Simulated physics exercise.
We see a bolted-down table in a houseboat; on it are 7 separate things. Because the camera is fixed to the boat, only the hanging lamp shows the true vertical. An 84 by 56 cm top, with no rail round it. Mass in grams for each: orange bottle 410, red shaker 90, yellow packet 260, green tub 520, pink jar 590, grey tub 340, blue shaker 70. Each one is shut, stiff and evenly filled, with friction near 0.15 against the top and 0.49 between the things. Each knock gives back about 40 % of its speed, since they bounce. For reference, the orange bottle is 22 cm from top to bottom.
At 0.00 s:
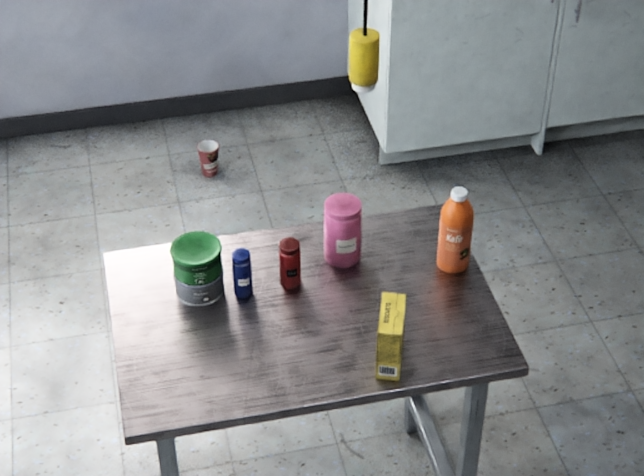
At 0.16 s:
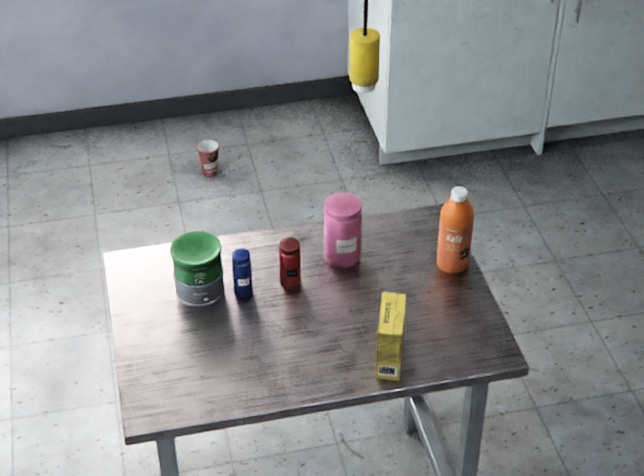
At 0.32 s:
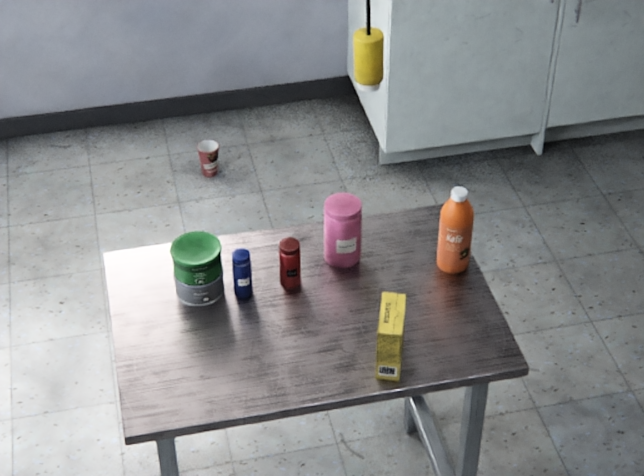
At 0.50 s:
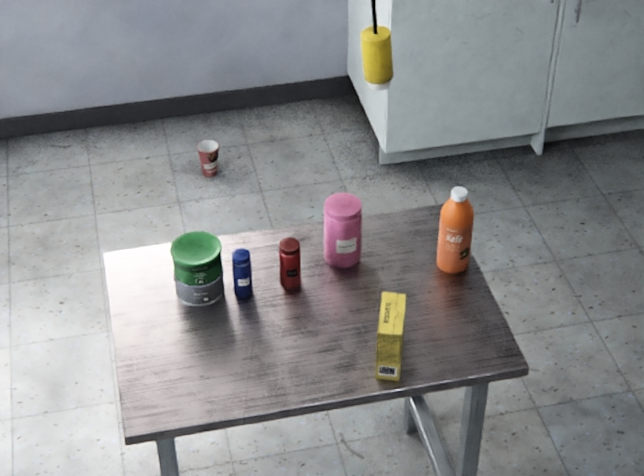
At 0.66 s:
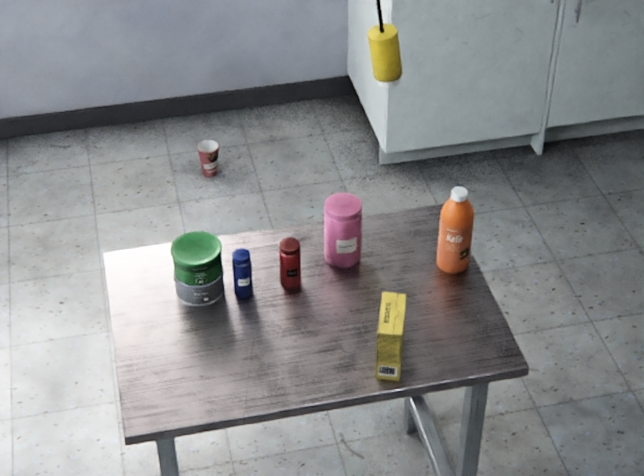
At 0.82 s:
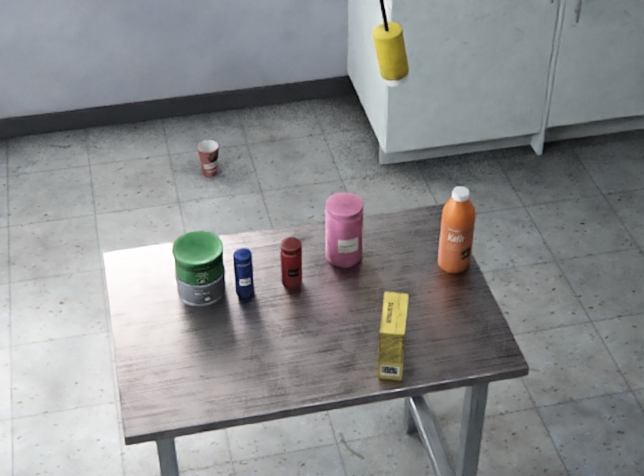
In a grey room, a yellow lamp swings slightly right above still, closed containers.
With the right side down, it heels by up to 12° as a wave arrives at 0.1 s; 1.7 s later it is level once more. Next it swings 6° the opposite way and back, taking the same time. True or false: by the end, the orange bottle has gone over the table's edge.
True.
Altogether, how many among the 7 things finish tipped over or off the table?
I get 1.
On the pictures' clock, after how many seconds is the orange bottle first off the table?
It happens at about 1.2 s.
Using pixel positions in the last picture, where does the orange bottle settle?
It stops at about (520, 441).
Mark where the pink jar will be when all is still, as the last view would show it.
Roughly at (398, 222) in the last picture.
By 1.32 s, floor tilted 7°, right side down; orange bottle now off the table; yellow packet 10 cm from its spot; red shaker 9 cm from its spot.
By 1.72 s, boat level; yellow packet 16 cm from its spot; red shaker 13 cm from its spot; blue shaker 13 cm from its spot.
When it is over (6.3 s), off the table, orange bottle; not toppled but over 5 cm from the start, red shaker, yellow packet, green tub, pink jar, grey tub and blue shaker. In the last view, orange bottle near (520, 441).
